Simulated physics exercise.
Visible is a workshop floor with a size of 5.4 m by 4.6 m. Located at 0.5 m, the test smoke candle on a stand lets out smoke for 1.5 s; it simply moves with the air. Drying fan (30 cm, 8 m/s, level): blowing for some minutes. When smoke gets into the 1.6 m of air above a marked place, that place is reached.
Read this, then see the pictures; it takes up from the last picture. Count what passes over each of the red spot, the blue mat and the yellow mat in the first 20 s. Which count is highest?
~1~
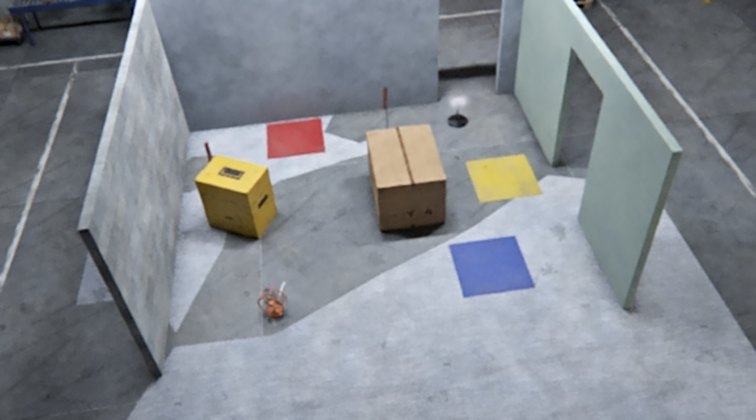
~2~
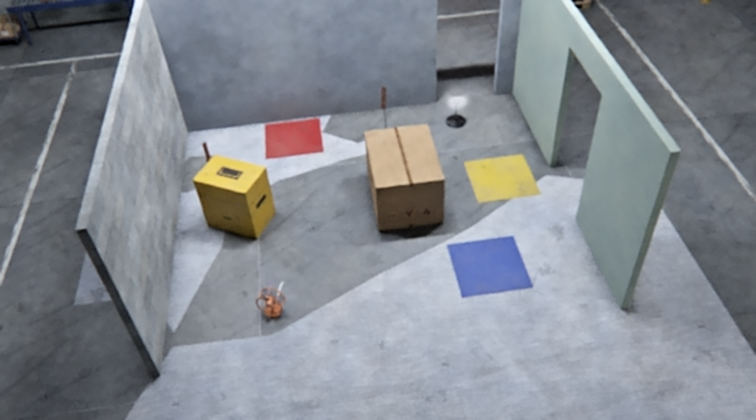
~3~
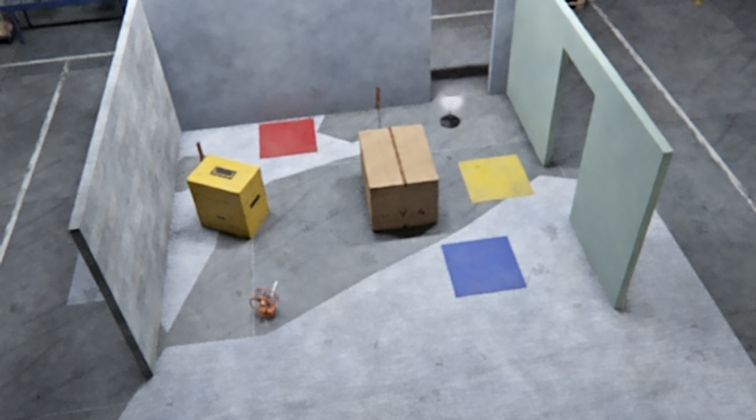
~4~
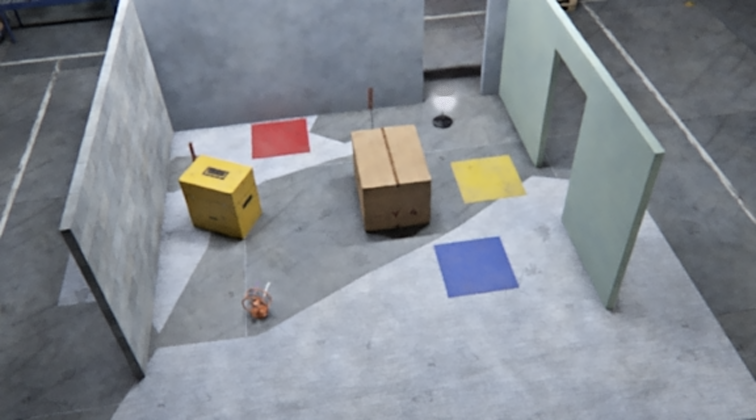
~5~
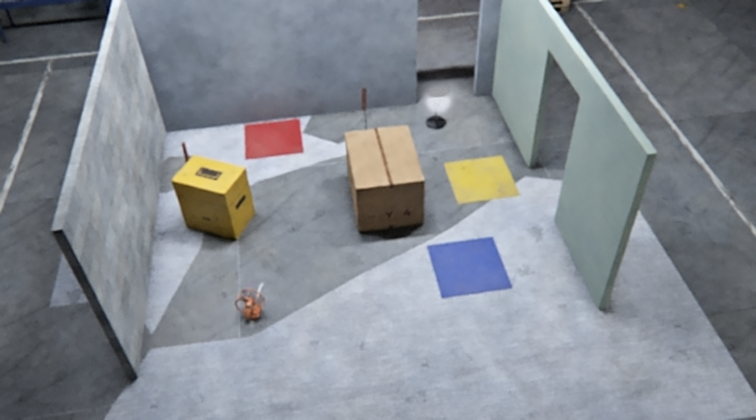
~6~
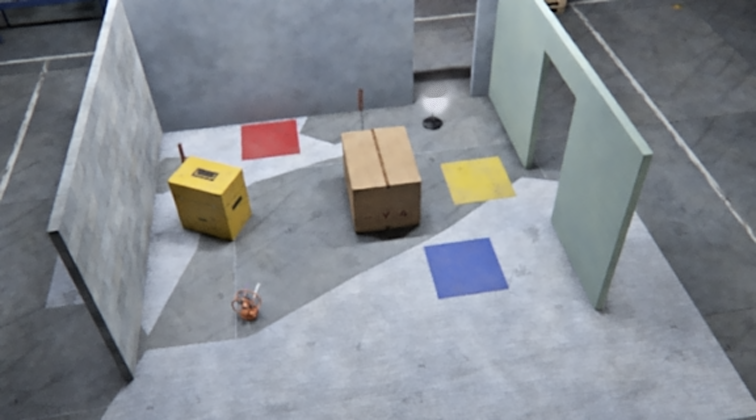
Most passes over yellow.
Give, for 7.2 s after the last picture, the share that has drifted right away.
Roughly 25 per cent.
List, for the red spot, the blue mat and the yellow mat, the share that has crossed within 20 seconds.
About 0 per cent red, 3 per cent blue and 25 per cent yellow.
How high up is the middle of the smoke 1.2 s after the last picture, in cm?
Middle height: Approx. 40 cm.
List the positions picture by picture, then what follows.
In the first picture, the smoke is thickest near (458, 103), the test smoke candle on a stand stands at (458, 103) and the drying fan is at (273, 301).
In the second picture, the smoke is thickest near (457, 98), the yellow mat is centred on (501, 178), the red spot is centred on (293, 138) and the blue mat is centred on (489, 266).
In the third picture, the smoke is thickest near (452, 98), a ribbon ends at (204, 166) and a ribbon ends at (378, 110).
In the fourth picture, the smoke is thickest near (444, 98), the top of a large carton is at (390, 155) and the top of a packing case is at (216, 173).
In the fifth picture, the smoke is thickest near (438, 98).
In the sixth picture, the smoke is thickest near (435, 99), a ribbon ends at (186, 167) and a ribbon ends at (361, 111).
Then, 1.2 s after the last picture, 0 % is gone from the area; 0 % has passed over the yellow mat, 0 % over the red spot and 0 % over the blue mat, and the middle of the rest is near (447, 92).
Then, 3.2 s after the last picture, 4 % is gone from the area; 3 % has passed over the yellow mat, 0 % over the red spot and 0 % over the blue mat, and the middle of the rest is near (501, 79).
Then, 7.2 s after the last picture, 23 % is gone from the area; 20 % has passed over the yellow mat, 0 % over the red spot and 0 % over the blue mat, and the middle of the rest is near (544, 138).
Then, 19.2 s after the last picture, 81 % is gone from the area; 24 % has passed over the yellow mat, 0 % over the red spot and 3 % over the blue mat, and the middle of the rest is near (530, 192).
